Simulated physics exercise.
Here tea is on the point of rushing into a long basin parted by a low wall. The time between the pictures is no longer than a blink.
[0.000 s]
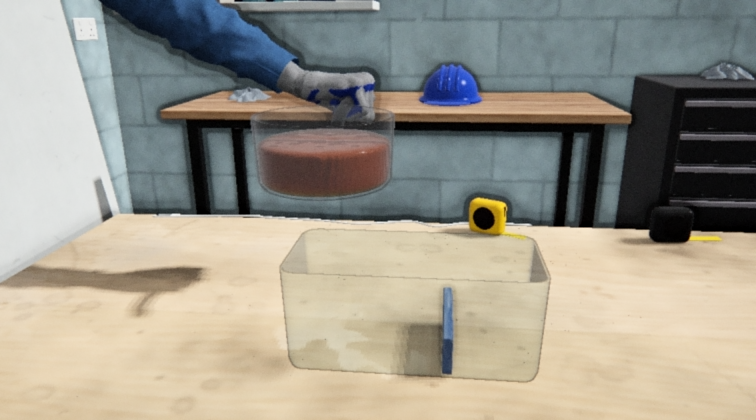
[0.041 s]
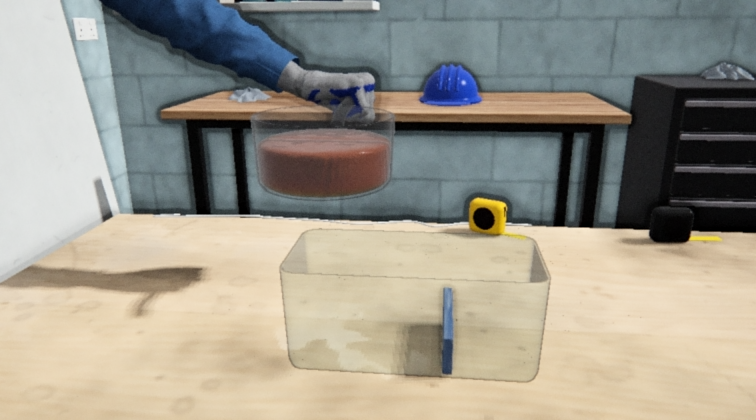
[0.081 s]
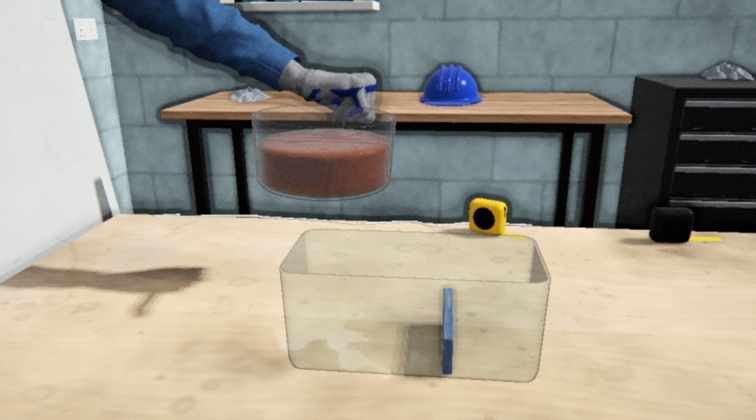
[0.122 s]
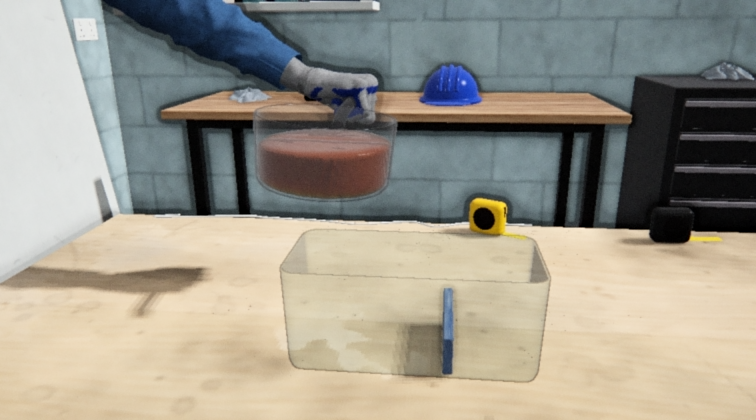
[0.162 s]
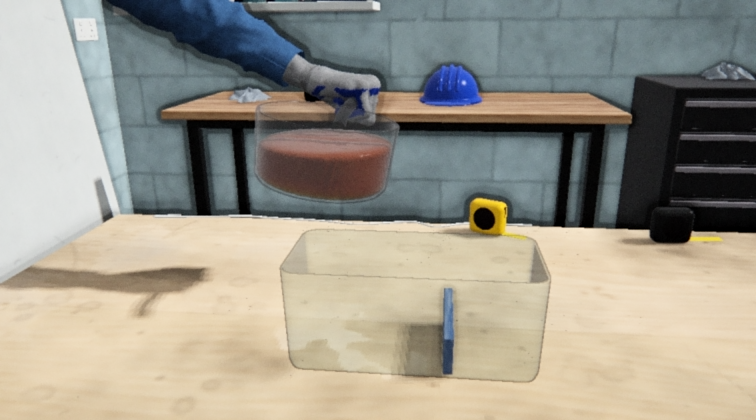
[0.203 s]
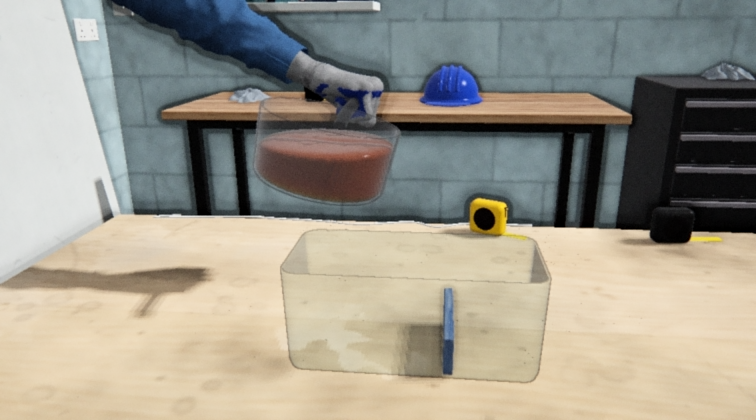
In a workshop, a gloved hand slightly tilts a round clear container of reddish-brown liquid rightward.
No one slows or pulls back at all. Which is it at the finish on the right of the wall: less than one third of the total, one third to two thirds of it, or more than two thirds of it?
At the finish the right of the wall has less than one third of the total.
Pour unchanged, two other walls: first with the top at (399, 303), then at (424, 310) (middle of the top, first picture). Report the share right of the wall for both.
First try around 70 percent; second try around 50 percent.
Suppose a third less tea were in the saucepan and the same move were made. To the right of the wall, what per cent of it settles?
About 5 in a hundred.
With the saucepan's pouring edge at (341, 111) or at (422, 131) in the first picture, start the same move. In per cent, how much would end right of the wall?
It comes to 10 % the first time and 40 % the second.
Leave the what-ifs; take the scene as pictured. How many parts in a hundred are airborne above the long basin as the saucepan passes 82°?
40 per cent.
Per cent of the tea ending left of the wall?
Share approx. 75 per cent.
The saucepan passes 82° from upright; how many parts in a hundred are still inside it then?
My estimate is close to 50 percent remaining.
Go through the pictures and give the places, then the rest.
Tilt 0°; pouring edge (393, 118); surface from (261, 139) to (391, 142); the long basin's rim runs from (293, 250) to (542, 259); the wall's top is at (448, 312), in the first picture.
Tilt 1°; pouring edge (393, 118); surface from (262, 139) to (391, 142), in the second picture.
Tilt 2°; pouring edge (394, 121); surface from (262, 139) to (391, 142), in the third picture.
Tilt 5°; pouring edge (396, 124); surface from (262, 138) to (392, 143), in the fourth picture.
Tilt 9°; pouring edge (397, 129); surface from (262, 139) to (392, 144), in the fifth picture.
Tilt 14°; pouring edge (399, 136); surface from (262, 138) to (394, 145), in the sixth picture.
A moment on, the saucepan is tipped on its side and 48 per cent is still to pour, 11 is left of the wall and 3 right of it.
Next, the saucepan is tipped right over and 5 per cent is still to pour, 69 is left of the wall and 20 right of it.
Then the saucepan is tipped right over and 0 per cent is still to pour, 75 is left of the wall and 21 right of it.
Later the saucepan is tipped right over and 0 per cent is still to pour, 75 is left of the wall and 21 right of it.
At rest 75 per cent lies left of the wall, 21 right of it and 4 outside.
